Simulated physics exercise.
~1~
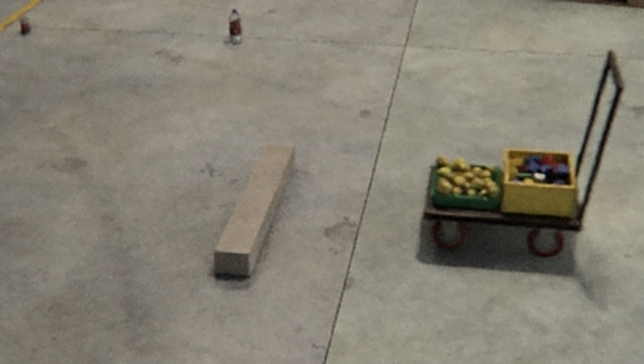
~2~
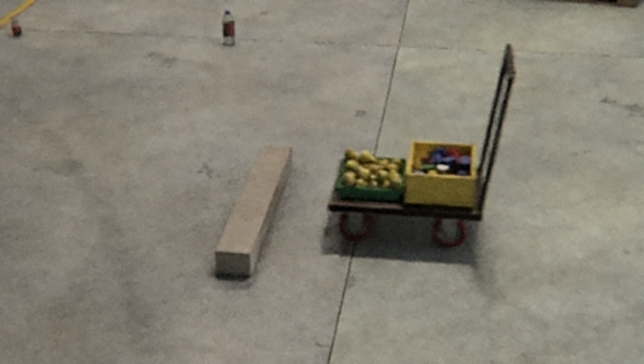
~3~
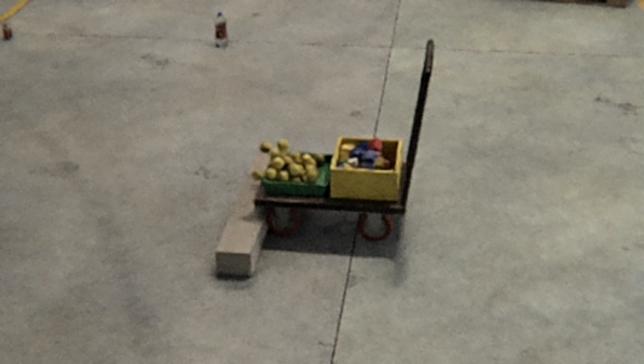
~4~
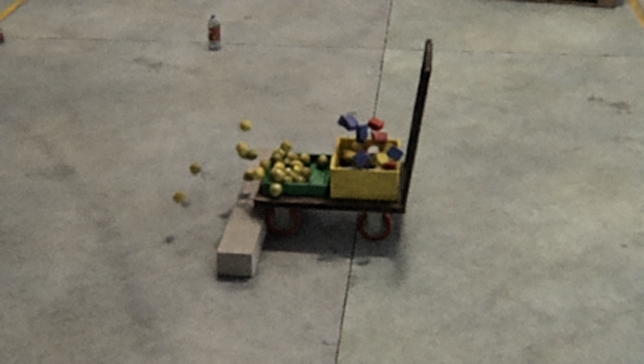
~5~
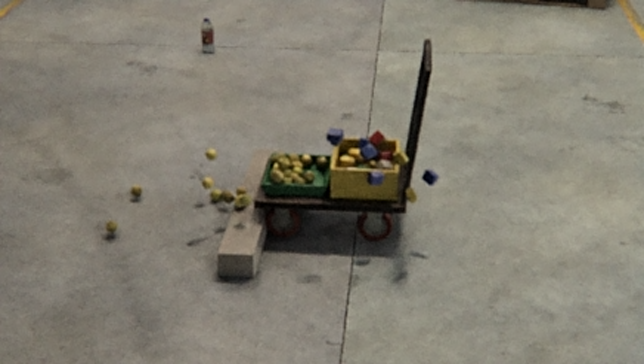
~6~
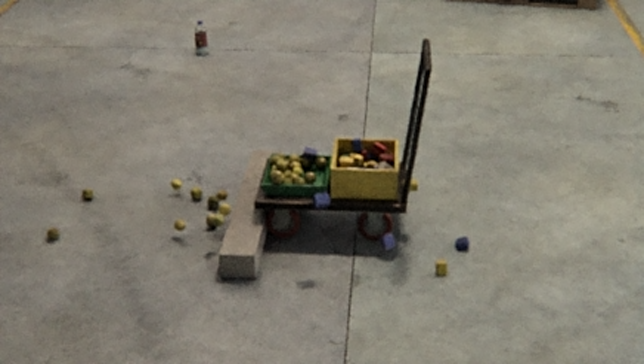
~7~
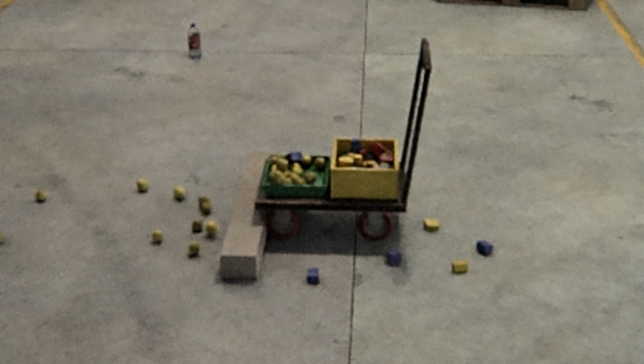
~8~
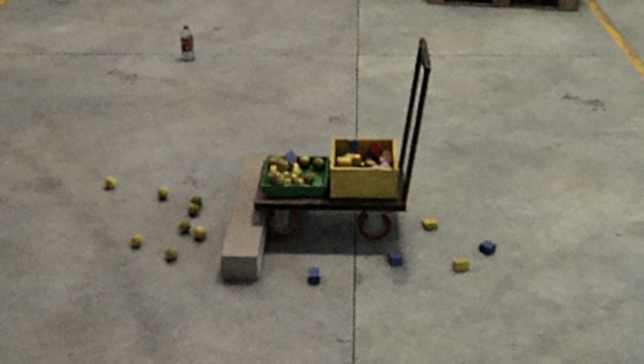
Trolley carrying yellow apples and toy bricks rolling left, stopping against a beam and spilling some of both across the concrete floor.
